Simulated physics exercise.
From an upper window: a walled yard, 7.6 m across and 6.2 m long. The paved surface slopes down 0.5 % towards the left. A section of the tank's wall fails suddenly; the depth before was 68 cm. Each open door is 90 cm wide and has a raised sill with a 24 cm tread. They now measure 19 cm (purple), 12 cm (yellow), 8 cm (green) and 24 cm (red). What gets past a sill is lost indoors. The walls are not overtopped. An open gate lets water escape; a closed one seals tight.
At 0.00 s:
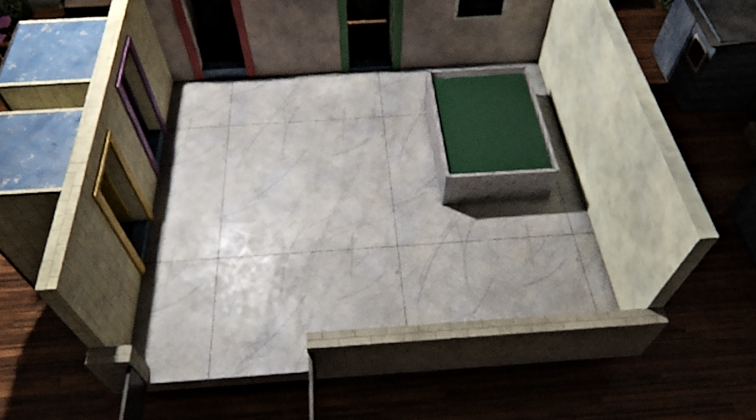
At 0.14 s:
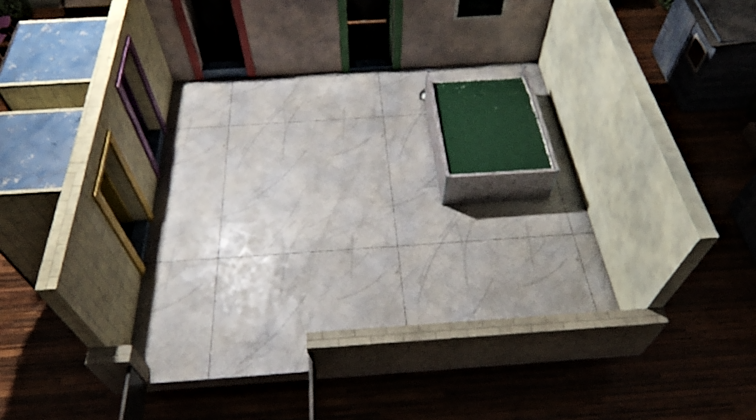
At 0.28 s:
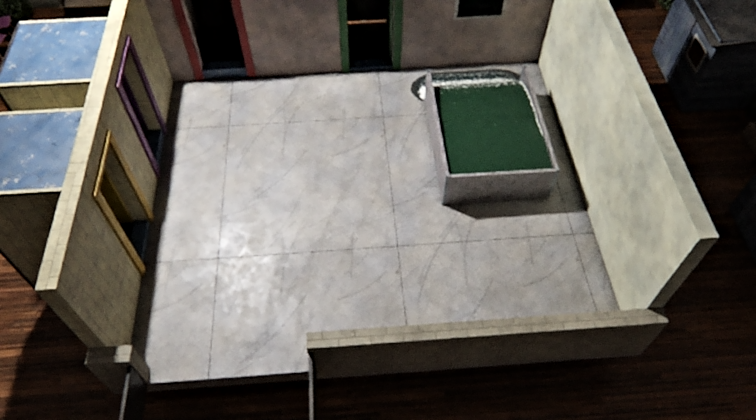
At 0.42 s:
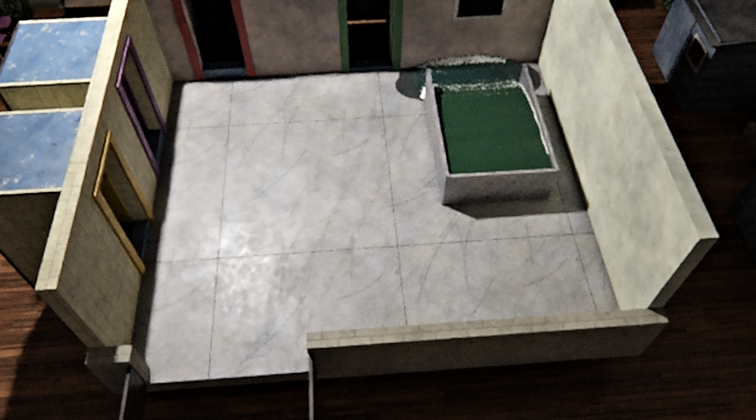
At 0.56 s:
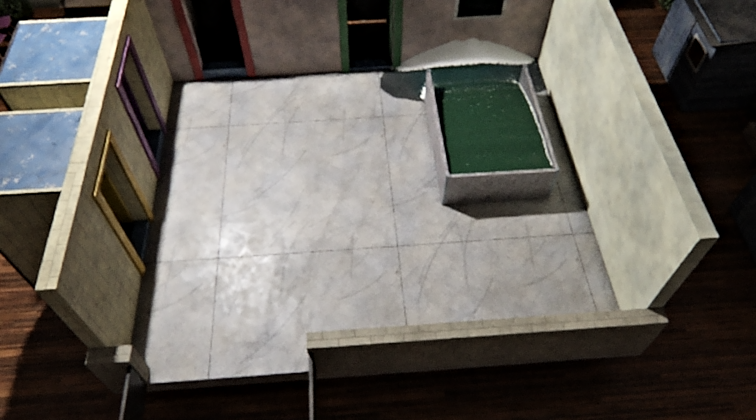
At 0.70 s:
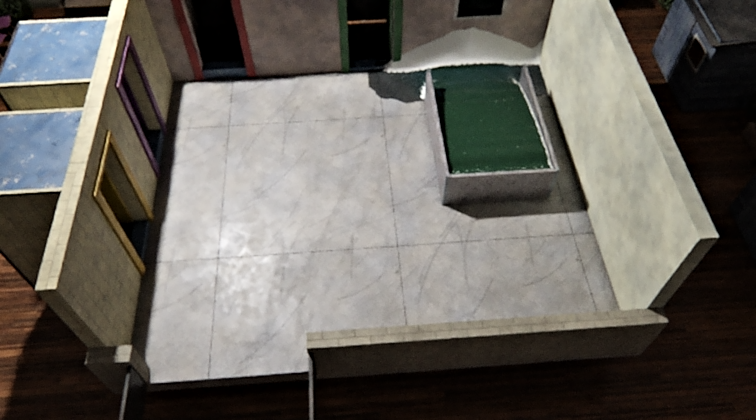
A walled paved yard seen from above, with water pouring from the far side of a green tank and spreading leftward.
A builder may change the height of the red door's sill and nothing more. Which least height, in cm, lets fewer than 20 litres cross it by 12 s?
At least 7 cm or so.
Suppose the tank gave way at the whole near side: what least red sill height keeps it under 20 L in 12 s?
About 11.0 cm.
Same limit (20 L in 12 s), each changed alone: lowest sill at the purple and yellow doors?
About 13.0 cm at purple and 6.0 cm at yellow.
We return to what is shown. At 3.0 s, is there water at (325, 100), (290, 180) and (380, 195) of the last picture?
In that order: Flooded, flooded, dry.
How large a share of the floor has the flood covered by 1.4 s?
Some 10 per cent of it.
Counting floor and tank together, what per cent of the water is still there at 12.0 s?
About 80 per cent.
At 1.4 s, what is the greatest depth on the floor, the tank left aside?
Roughly 57 cm.
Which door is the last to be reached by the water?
It is the yellow one.
After 1.4 s water covers 10 % of the floor, deepest (57 cm) near (529, 63); it has not reached the red door.
After 3.0 s water covers 45 % of the floor, deepest (34 cm) near (531, 69); 5 cm at the red door, 0 litres in over its 24 cm sill.
After 12.0 s water covers 95 % of the floor, deepest (10 cm) near (149, 238); 8 cm at the red door, 0 litres in over its 24 cm sill.
At the red door as built, the water arrived by 2.1 s and peaked near 10 cm at 7.2 s.
With a sill of 6.5 cm, 27 litres would have come in within the 12 s; with 8.5 cm, 10 litres. So under 20 litres takes about 7 cm.
